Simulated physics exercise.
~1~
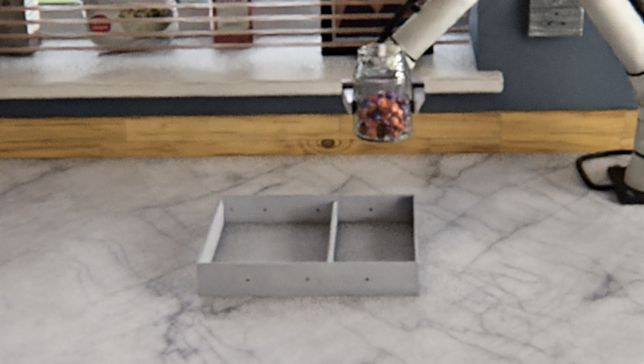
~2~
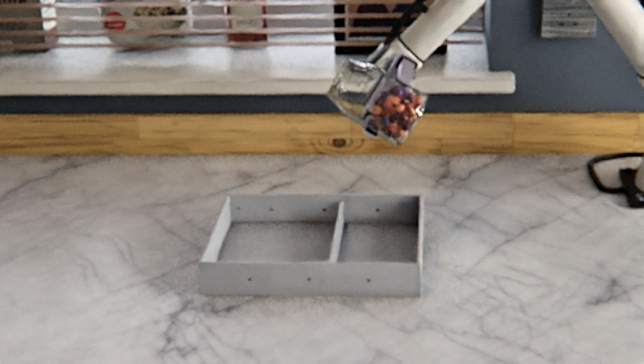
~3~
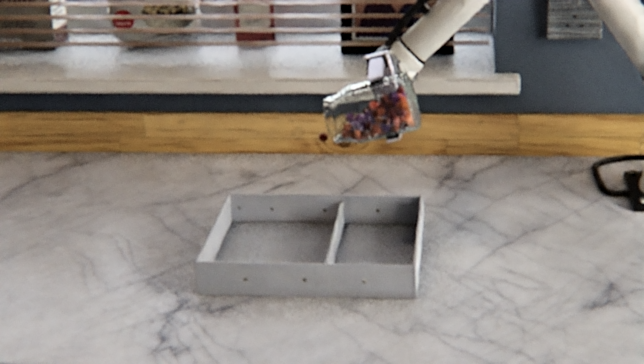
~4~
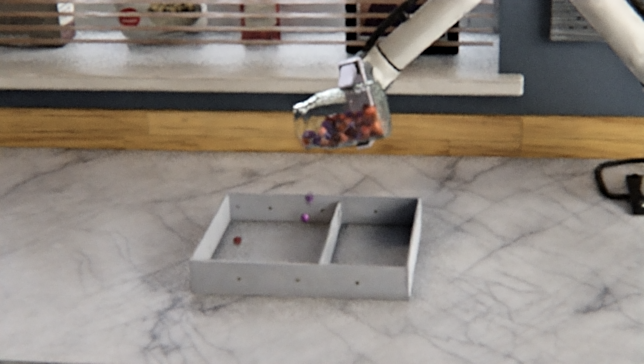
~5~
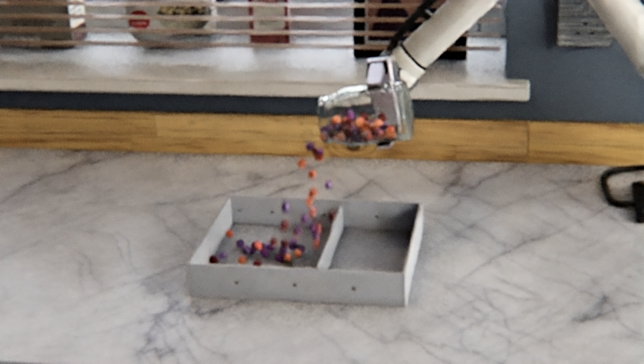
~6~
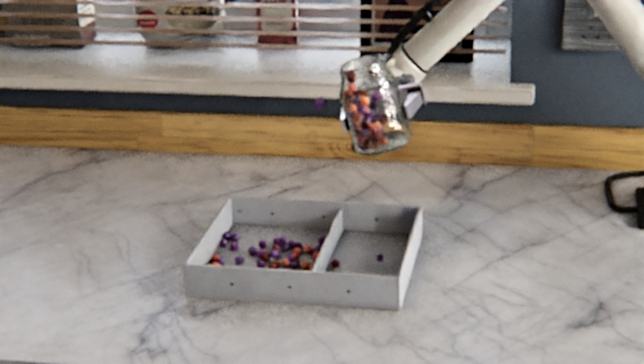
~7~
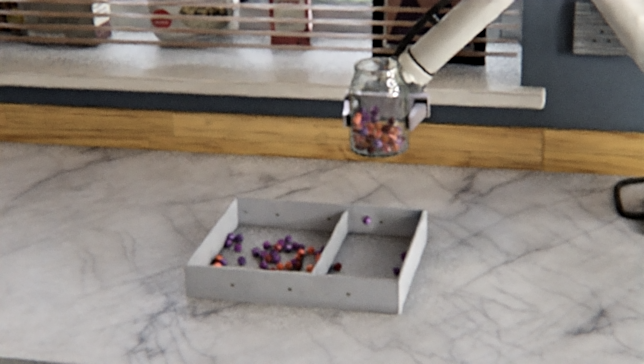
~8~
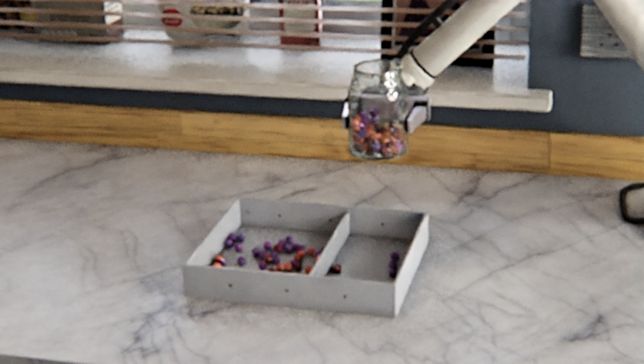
On a pale marble-patterned table top near a window with blinds, a robot arm holds a clear jar of small orange and purple sweets above a grey tray split in two by a cross wall. The arm tips the jar to the left until it lies on its side, and a few sweets begin to drop. A thicker stream then tumbles out, landing mostly in the left part. The jar swings back upright as a few stray pieces reach the right part. It ends upright, still holding many sweets, with a scattered layer below.
